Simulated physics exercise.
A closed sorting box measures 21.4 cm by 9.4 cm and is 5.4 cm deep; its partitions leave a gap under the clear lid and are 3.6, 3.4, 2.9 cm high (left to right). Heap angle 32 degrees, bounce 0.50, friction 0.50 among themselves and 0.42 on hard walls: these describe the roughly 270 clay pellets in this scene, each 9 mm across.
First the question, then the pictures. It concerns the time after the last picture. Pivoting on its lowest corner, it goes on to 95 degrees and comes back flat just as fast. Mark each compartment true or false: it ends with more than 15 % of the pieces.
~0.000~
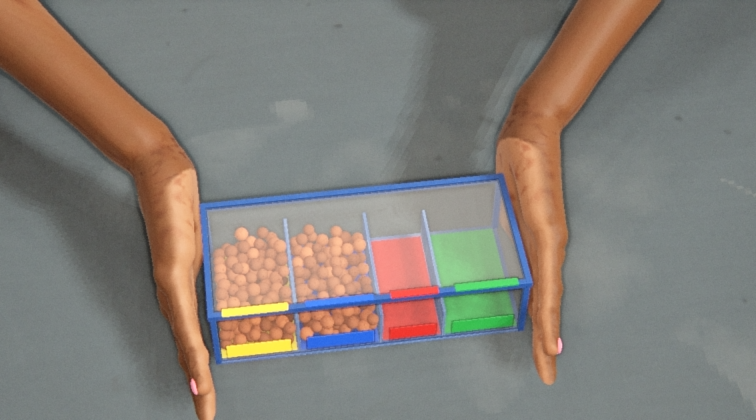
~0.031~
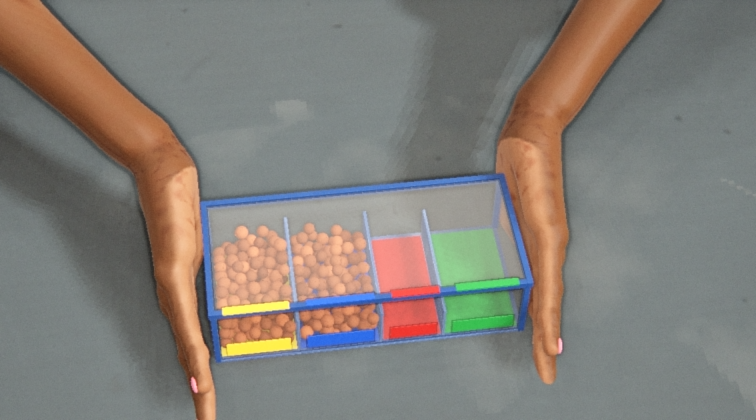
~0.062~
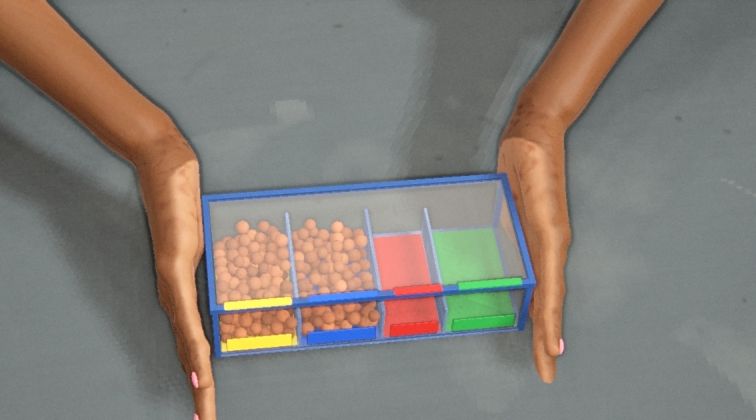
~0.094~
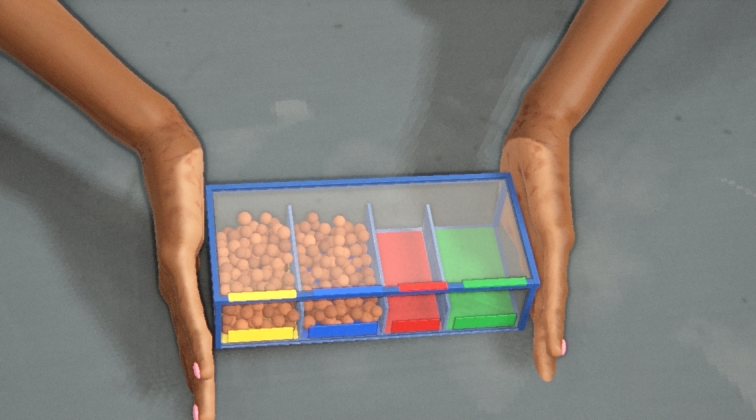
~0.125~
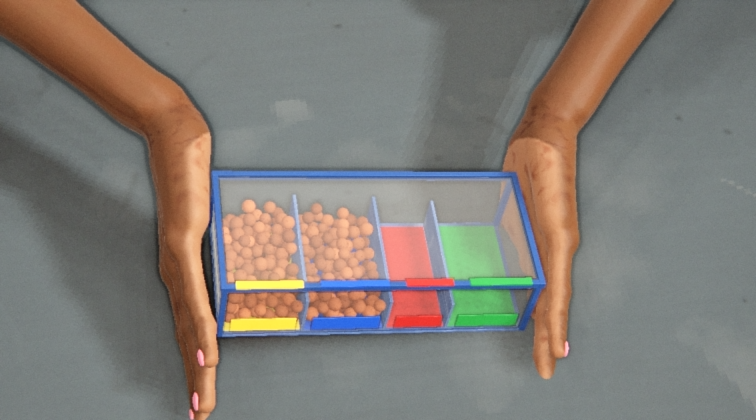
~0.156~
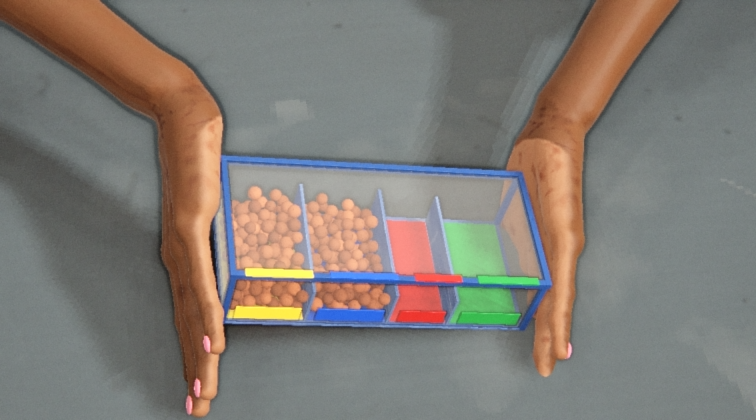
Red: False, blue: True, green: True, yellow: True.
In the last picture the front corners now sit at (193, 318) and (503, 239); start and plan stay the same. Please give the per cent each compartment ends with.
Red 0 %, blue 25 %, green 0 %, yellow 75 %.
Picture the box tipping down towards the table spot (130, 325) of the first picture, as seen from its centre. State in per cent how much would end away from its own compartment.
I'd estimate about 20 %.
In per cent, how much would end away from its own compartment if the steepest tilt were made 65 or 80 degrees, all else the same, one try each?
Roughly 20 percent, then roughly 35 percent.
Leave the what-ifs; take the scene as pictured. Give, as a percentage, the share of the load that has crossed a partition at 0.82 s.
At that time I'd say around 15 per cent.
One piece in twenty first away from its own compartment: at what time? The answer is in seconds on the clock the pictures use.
That happens at about 0.75 s on the clock.
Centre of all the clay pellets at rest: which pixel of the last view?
About (367, 296).
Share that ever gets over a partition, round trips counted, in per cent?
About 50 %.
After 0.82 s, tilt 95 degrees; red 5 %, blue 45 %, green 5 %, yellow 45 %.
Then, at 1.27 s, tilt 42 degrees; red 5 %, blue 25 %, green 40 %, yellow 30 %.
After 1.79 s, tilt 0 degrees; red 5 %, blue 25 %, green 40 %, yellow 30 %.
By 2.5 s all is still; red 5 %, blue 25 %, green 40 %, yellow 30 %.
